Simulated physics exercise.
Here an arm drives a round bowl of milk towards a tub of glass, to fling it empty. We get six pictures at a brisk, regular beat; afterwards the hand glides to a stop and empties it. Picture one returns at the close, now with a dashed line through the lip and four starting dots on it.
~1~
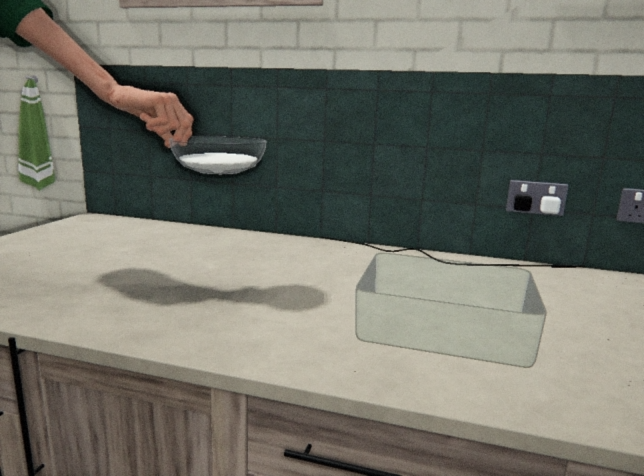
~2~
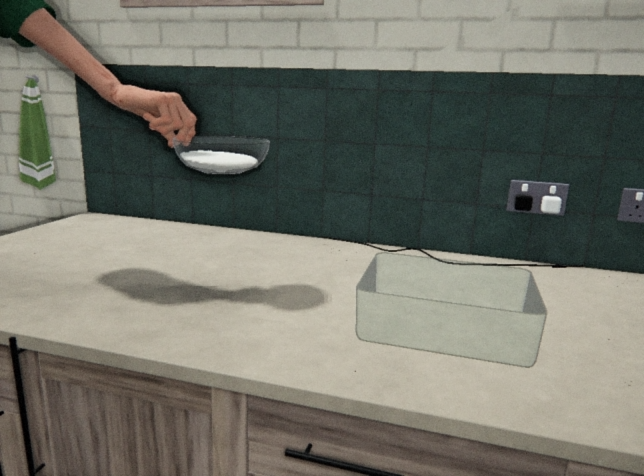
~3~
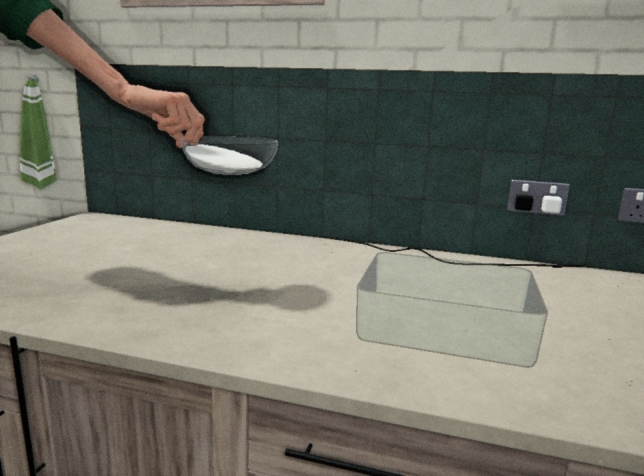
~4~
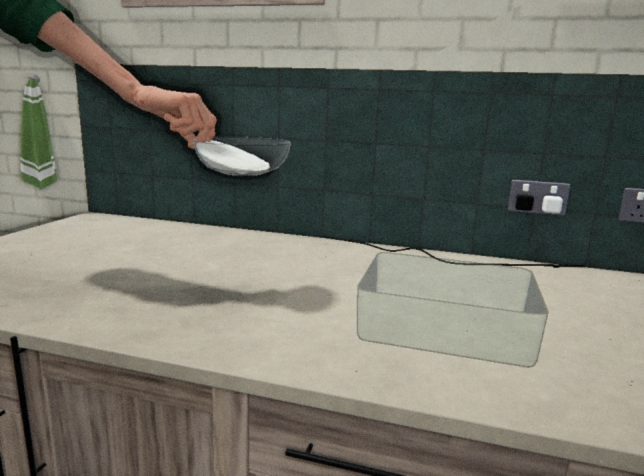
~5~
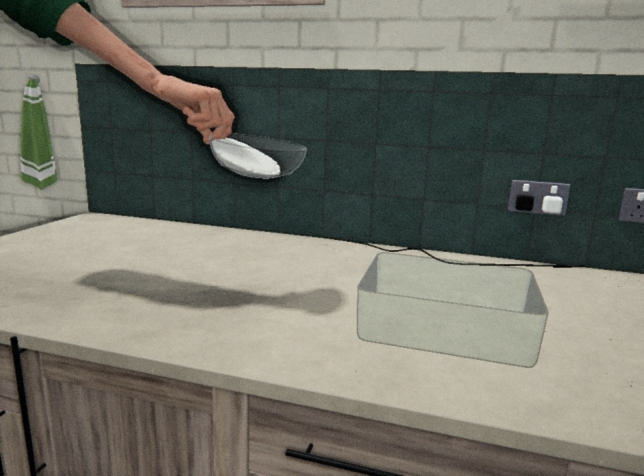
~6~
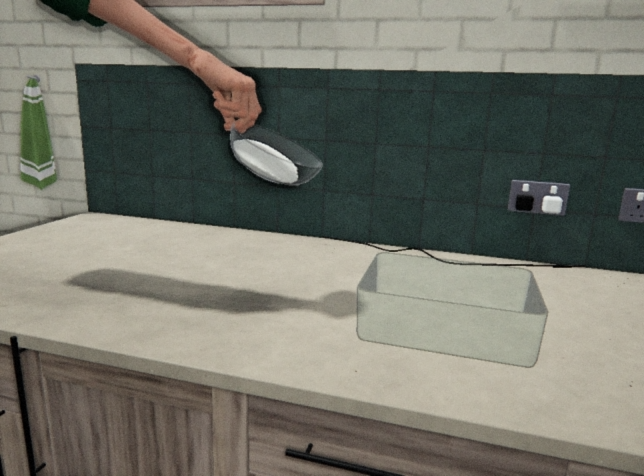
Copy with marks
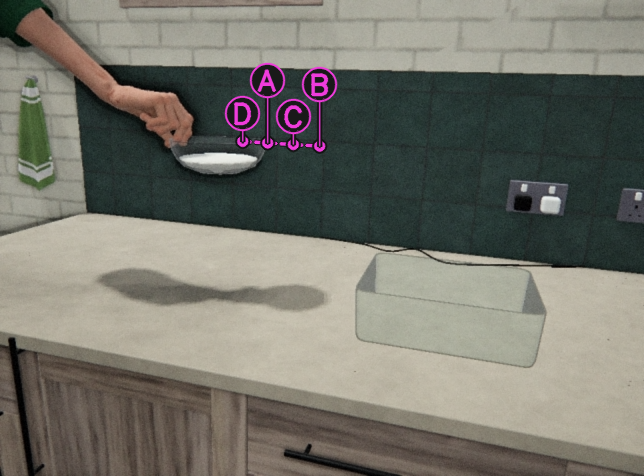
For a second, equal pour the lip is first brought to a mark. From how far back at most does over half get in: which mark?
Take D.
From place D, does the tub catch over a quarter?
Yes, clearly.
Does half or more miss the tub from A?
No, that is safe.
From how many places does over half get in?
All of them.
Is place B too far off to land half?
No.
In magenta, A at (267, 142); B at (319, 146); C at (293, 144); D at (242, 141).
With A, about 80 % lands in the tub, 7 % falls short and 13 % goes beside or beyond.
With B, about 90 % lands in the tub, 7 % falls short and 3 % goes beside or beyond.
With C, about 81 % lands in the tub, 5 % falls short and 14 % goes beside or beyond.
With D, about 68 % lands in the tub, 23 % falls short and 10 % goes beside or beyond.
